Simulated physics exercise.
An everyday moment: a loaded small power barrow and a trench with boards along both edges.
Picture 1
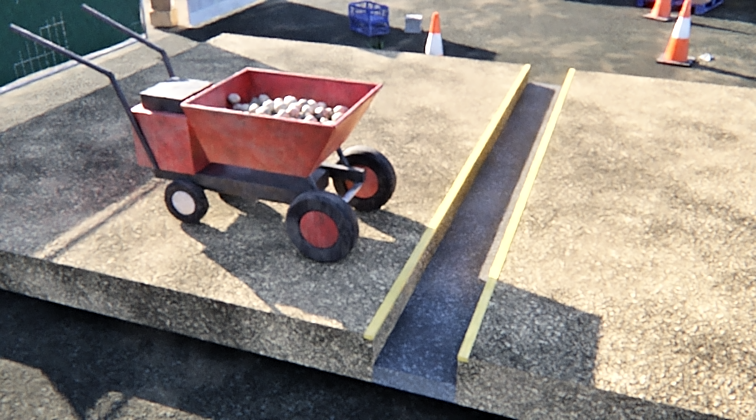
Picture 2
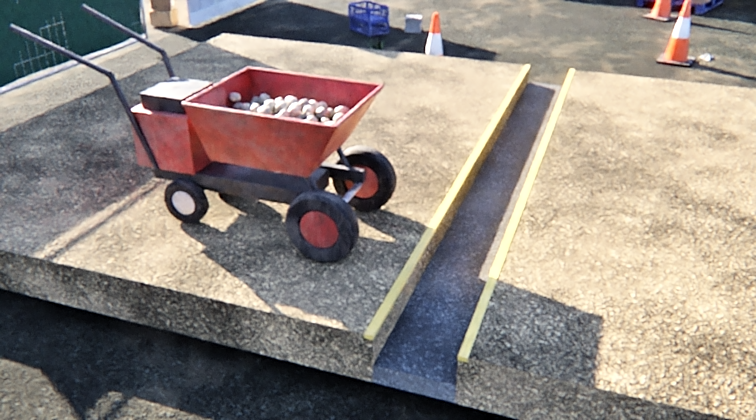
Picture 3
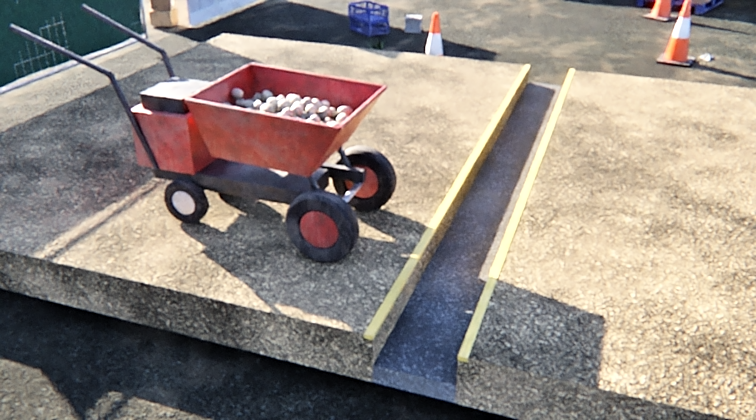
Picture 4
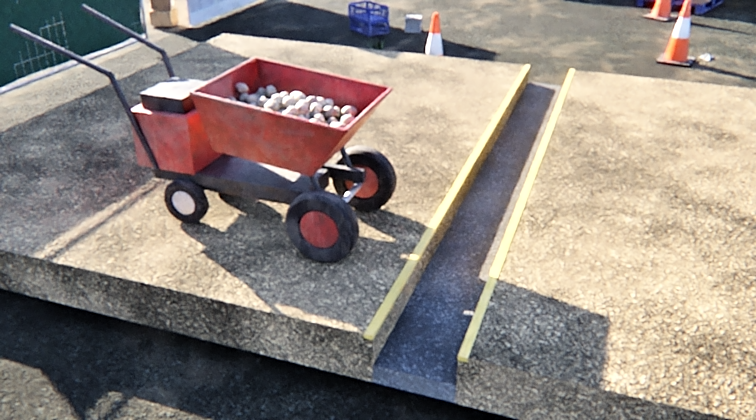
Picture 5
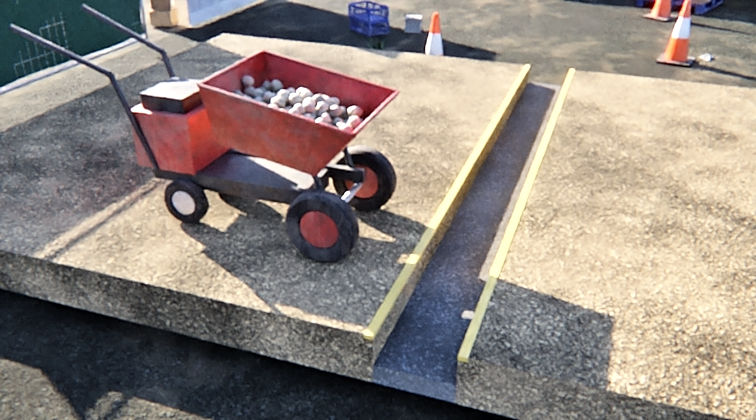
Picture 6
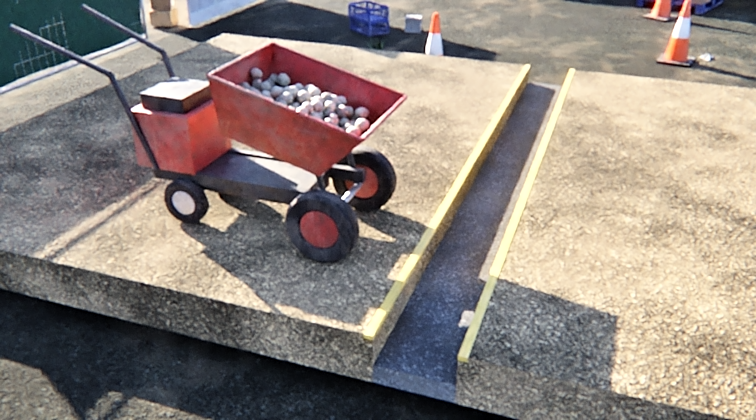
A small red power barrow loaded with pale stones stood to the left of a shallow trench edged with yellow boards, and its skip slowly tilted toward the right while the wheels stayed put.
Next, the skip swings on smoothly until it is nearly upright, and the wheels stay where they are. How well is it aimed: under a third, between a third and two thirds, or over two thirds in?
Between the edges lies more than two thirds of the load.
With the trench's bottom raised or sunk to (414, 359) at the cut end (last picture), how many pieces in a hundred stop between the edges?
About 70 per cent.
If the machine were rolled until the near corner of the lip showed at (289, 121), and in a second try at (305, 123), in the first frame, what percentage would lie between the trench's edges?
First some 90, then 100 per cent.
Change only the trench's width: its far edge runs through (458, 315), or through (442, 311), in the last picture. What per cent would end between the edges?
The first gives 60 %, the second 40 %.
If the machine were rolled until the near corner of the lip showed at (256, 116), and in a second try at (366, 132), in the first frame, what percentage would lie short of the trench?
The first gives 50 %, the second 0 %.
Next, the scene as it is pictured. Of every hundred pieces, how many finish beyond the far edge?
Close to 15 per cent.
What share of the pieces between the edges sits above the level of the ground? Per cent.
It comes to 10 per cent or so.
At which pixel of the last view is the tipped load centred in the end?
Roughly at (472, 270).
Soon, skip tipped steeply; all in the skip.
A while on, skip tipped right over; most in the skip; a small part in or heaped over the trench; a stray few beyond it; a stray few falling.
Towards the end, skip tipped right over; about a quarter in the skip; about two thirds in or heaped over the trench; a small part beyond it.
Finally, skip tipped right over; most in or heaped over the trench; about a quarter beyond it.
